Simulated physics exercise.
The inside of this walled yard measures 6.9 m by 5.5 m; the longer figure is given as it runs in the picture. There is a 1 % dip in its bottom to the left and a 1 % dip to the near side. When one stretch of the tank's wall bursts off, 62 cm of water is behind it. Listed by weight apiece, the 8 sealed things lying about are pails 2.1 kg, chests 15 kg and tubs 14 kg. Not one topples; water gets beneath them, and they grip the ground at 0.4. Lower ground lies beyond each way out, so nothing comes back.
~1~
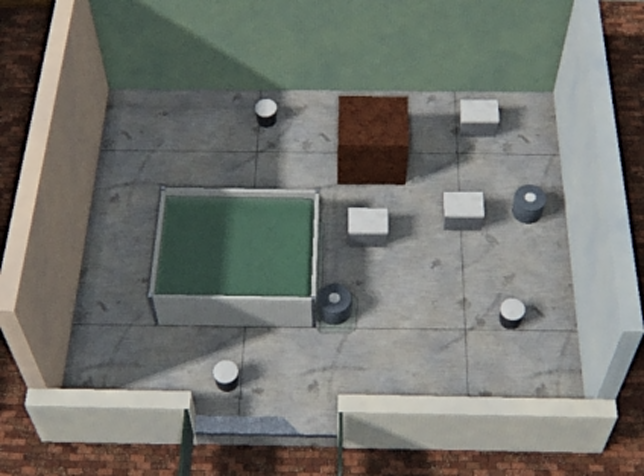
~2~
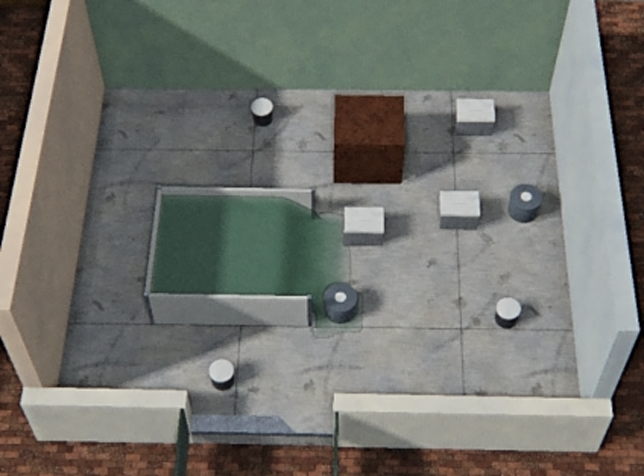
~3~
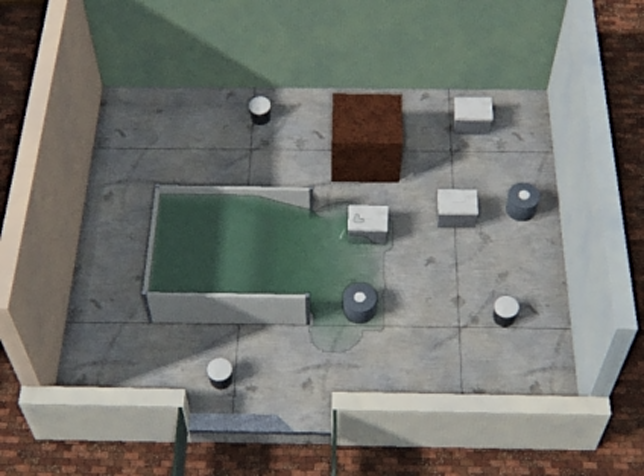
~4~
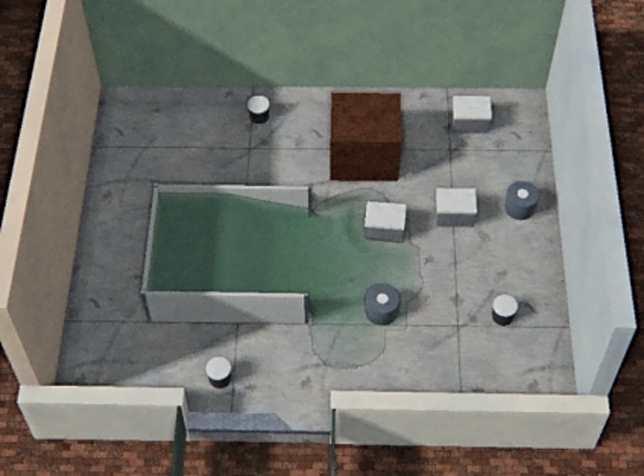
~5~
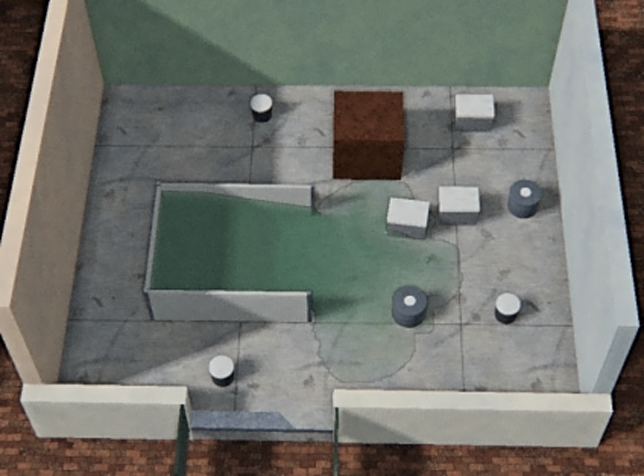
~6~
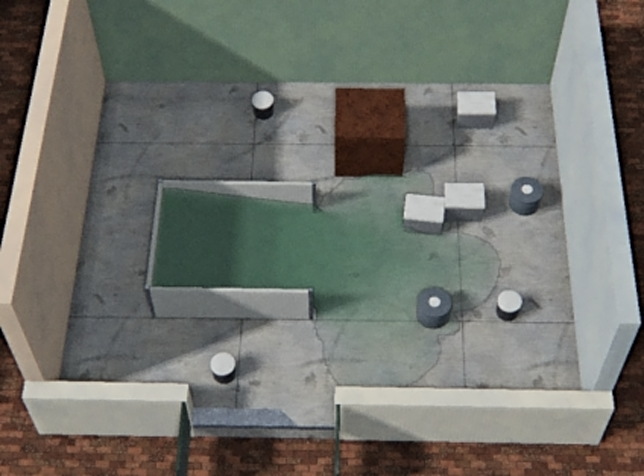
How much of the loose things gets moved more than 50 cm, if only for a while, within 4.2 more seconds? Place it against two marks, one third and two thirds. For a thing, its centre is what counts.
A person watching would say the great majority, two thirds or more.
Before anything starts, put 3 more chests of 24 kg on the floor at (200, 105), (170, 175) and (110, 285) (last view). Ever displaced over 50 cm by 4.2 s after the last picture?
Going through them in turn, I'd say not that far, not that far and not that far.
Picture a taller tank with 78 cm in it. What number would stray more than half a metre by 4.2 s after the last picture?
In that case the number is 8.
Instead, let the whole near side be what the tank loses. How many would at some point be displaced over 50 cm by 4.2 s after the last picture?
That would give 1.
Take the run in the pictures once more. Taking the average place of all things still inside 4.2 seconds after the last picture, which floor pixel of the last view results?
Centre of the remaining things: Roughly (382, 208).
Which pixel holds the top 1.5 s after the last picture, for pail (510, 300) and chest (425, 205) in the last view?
Near (572, 351) and (492, 203).
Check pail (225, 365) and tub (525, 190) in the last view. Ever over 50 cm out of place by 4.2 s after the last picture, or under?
Taking them in turn: The first is below the mark and the second is above the mark.
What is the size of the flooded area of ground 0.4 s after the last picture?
Wet area: Approx. 13 m2.
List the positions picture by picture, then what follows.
In the first picture, a tub at (335, 298), on the bottom; a chest at (368, 220), on the bottom; water covers 3.6 m2; 0 of 8 have shifted.
In the second picture, a tub at (341, 297), on the bottom, 14 cm from its start; a chest at (364, 219) rests on the ground; water covers 4.4 m2; 1 of 8 have shifted.
In the third picture, a tub at (360, 297) rests on the ground, 43 cm from its start; a chest at (368, 217), on the bottom, 8 cm from its start; 5.5 m2 under water; 2 of 8 have shifted.
In the fourth picture, a tub at (383, 299), on the bottom, 75 cm from its start; a chest at (386, 214), on the bottom, 35 cm from its start; 6.7 m2 under water; 2 of 8 have shifted.
In the fifth picture, a tub at (410, 301) rests on the ground, 108 cm from its start; a chest at (409, 211), on the bottom, 63 cm from its start; 8.1 m2 under water; 2 of 8 have shifted.
In the sixth picture, a tub at (435, 302) rests on the ground, 140 cm from its start; a chest at (425, 207), on the bottom, 84 cm from its start; 9.5 m2 under water; 3 of 8 have shifted.
Then, 0.4 s after the last picture 2 of 8 are over 50 cm from their spots; 0 afloat.
Then, 1.5 s after the last picture 4 of 8 are over 50 cm from their spots; 3 afloat.
Then, 2.8 s after the last picture 5 of 8 are over 50 cm from their spots; 5 afloat.
Then, 4.2 s after the last picture 7 of 8 are over 50 cm from their spots, and 7 have been at some point; 4 afloat.
